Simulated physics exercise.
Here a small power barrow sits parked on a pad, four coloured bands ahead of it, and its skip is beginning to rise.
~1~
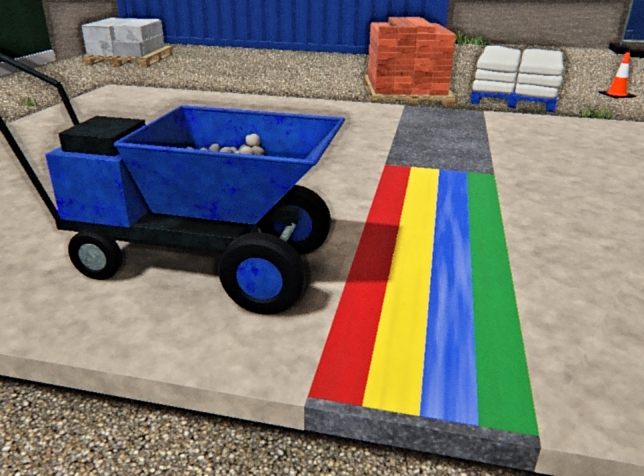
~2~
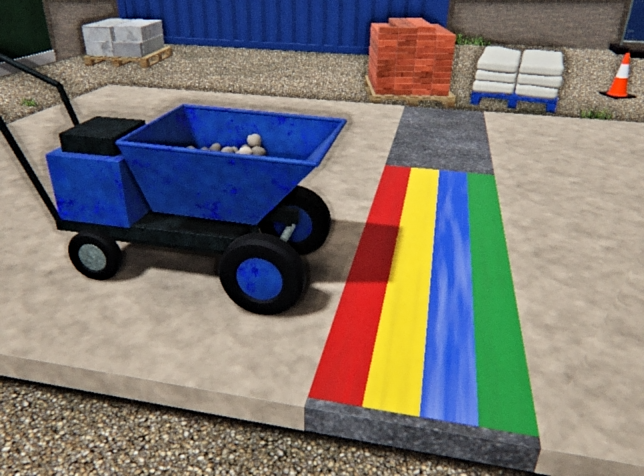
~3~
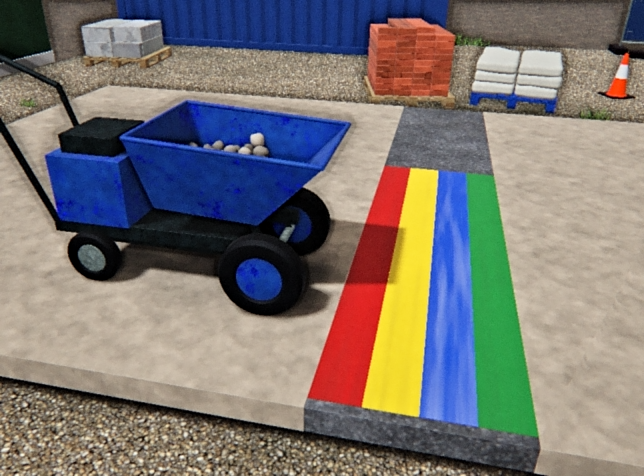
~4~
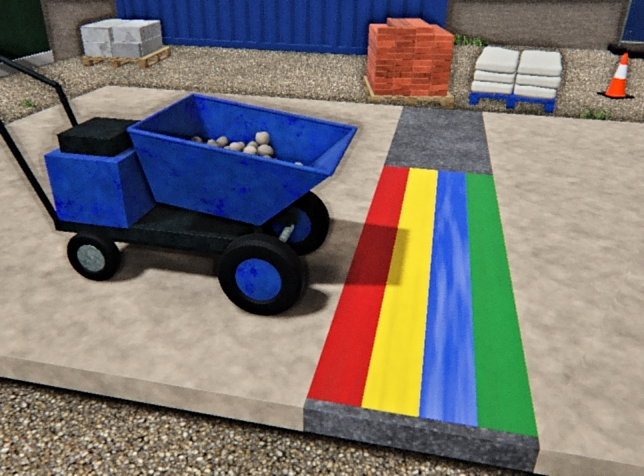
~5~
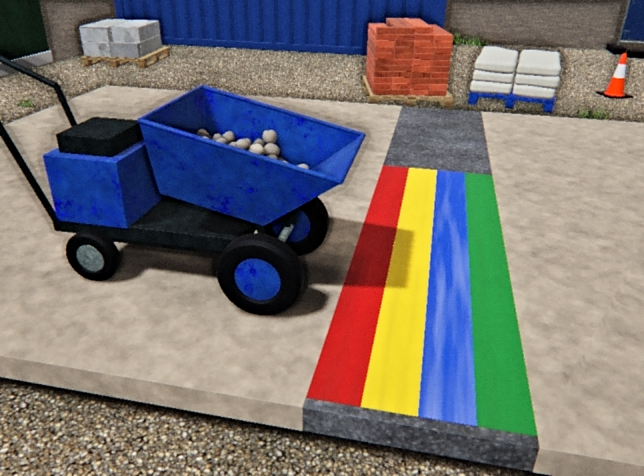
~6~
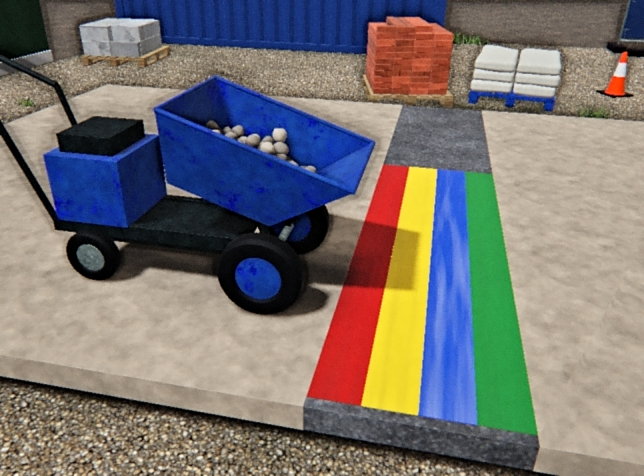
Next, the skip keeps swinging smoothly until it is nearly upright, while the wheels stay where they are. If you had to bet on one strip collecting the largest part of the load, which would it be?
I would bet on the blue strip.
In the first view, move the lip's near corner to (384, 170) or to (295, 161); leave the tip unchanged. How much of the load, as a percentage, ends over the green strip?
Around 40 and 10 per cent respectively.
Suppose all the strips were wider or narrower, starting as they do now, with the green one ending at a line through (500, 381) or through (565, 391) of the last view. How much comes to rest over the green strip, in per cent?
I get 30 % for the first one and 10 % for the second.
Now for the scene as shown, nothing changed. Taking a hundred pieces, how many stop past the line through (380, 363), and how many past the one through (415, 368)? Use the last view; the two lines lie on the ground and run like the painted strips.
First 80 in a hundred, second 70 in a hundred.
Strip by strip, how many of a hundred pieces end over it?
Red 0 %, yellow 20 %, blue 35 %, green 20 %.
Just after the last frame, skip tipped steeply; every one in the skip.
A moment on, skip tipped right over; the larger part in the skip; about a tenth over the yellow strip; about a tenth over the blue strip.
Further on, skip tipped right over; roughly a quarter in the skip; roughly a quarter over the yellow strip; roughly a third over the blue strip; roughly a quarter over the green strip; about a tenth off the paint.
When it is over, skip tipped right over; roughly a quarter in the skip; not one over the red strip; roughly a quarter over the yellow strip; roughly a third over the blue strip; roughly a quarter over the green strip; about a tenth off the paint.
